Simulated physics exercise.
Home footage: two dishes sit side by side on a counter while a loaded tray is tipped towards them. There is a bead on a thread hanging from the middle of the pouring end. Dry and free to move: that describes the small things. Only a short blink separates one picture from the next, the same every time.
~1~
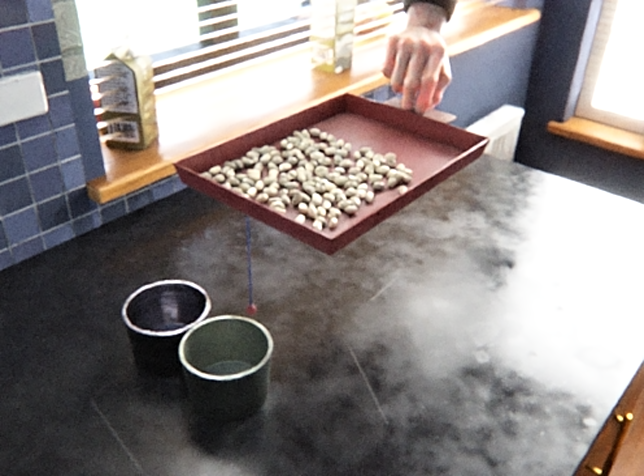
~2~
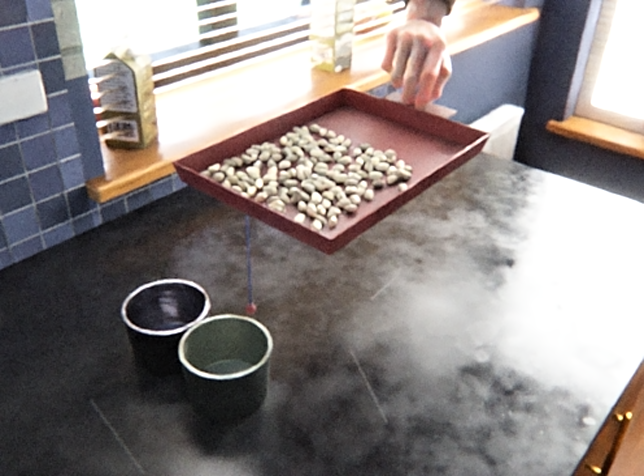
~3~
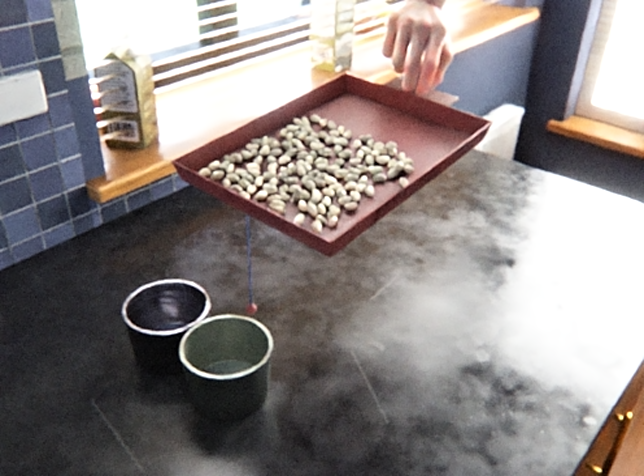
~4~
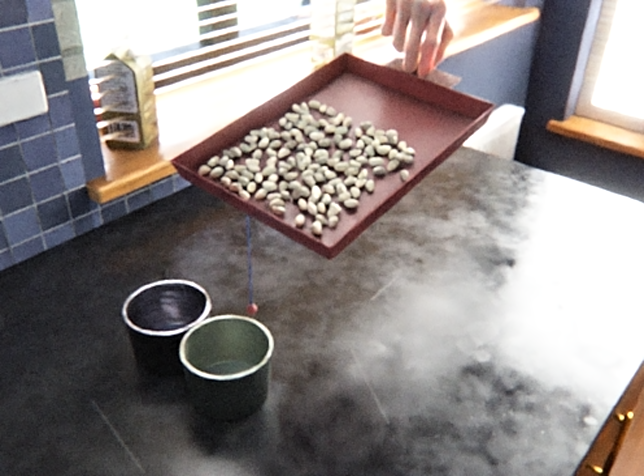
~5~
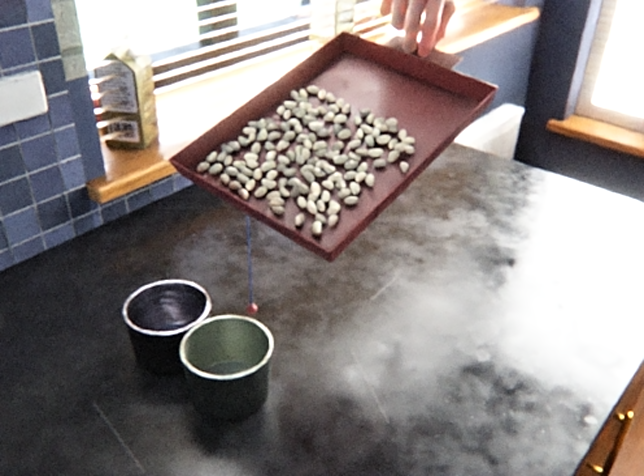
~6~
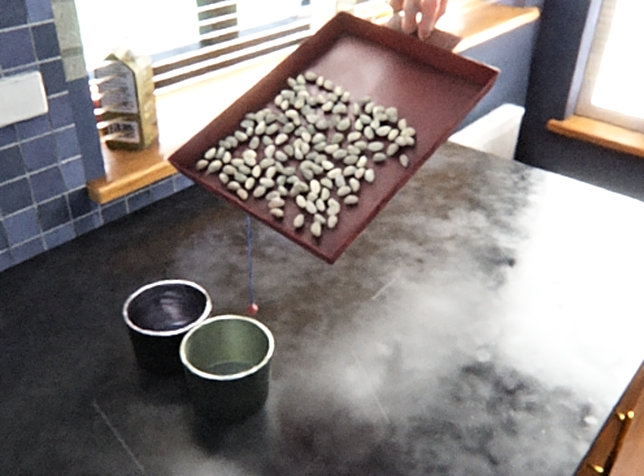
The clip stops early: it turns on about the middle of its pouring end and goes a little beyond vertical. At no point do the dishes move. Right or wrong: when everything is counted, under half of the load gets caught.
Right.
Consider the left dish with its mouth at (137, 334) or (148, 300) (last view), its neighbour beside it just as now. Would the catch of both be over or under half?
Result, first place: Not as much as half; second place: Not as much as half.
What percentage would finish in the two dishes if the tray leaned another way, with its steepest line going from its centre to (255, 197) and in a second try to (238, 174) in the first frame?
In turn 90 and 20 in a hundred.
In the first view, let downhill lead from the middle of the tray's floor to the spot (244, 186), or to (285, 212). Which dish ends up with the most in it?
One gives the leftmost dish and two gives the rightmost dish.
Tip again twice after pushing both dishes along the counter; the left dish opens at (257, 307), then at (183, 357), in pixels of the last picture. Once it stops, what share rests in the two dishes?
First 30 per cent, second 30 per cent.
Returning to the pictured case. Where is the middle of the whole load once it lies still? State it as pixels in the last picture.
About pixel (251, 415).
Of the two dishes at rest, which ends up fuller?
I'd say more ends in the right-side one.
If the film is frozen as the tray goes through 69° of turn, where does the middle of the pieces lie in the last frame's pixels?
I'd put it at about (281, 186).
Soon after the last picture, tray tipped steeply; all on the tray.
A little later, tray tipped past a quarter turn; nearly all on the tray; a stray few in the right dish; a small part outside both; a stray few in the air.
Later still, tray tipped past a quarter turn; about a third in the right dish; about two thirds outside both.
At rest, tray tipped past a quarter turn; about a third in the right dish; none in the left dish; about two thirds outside both.
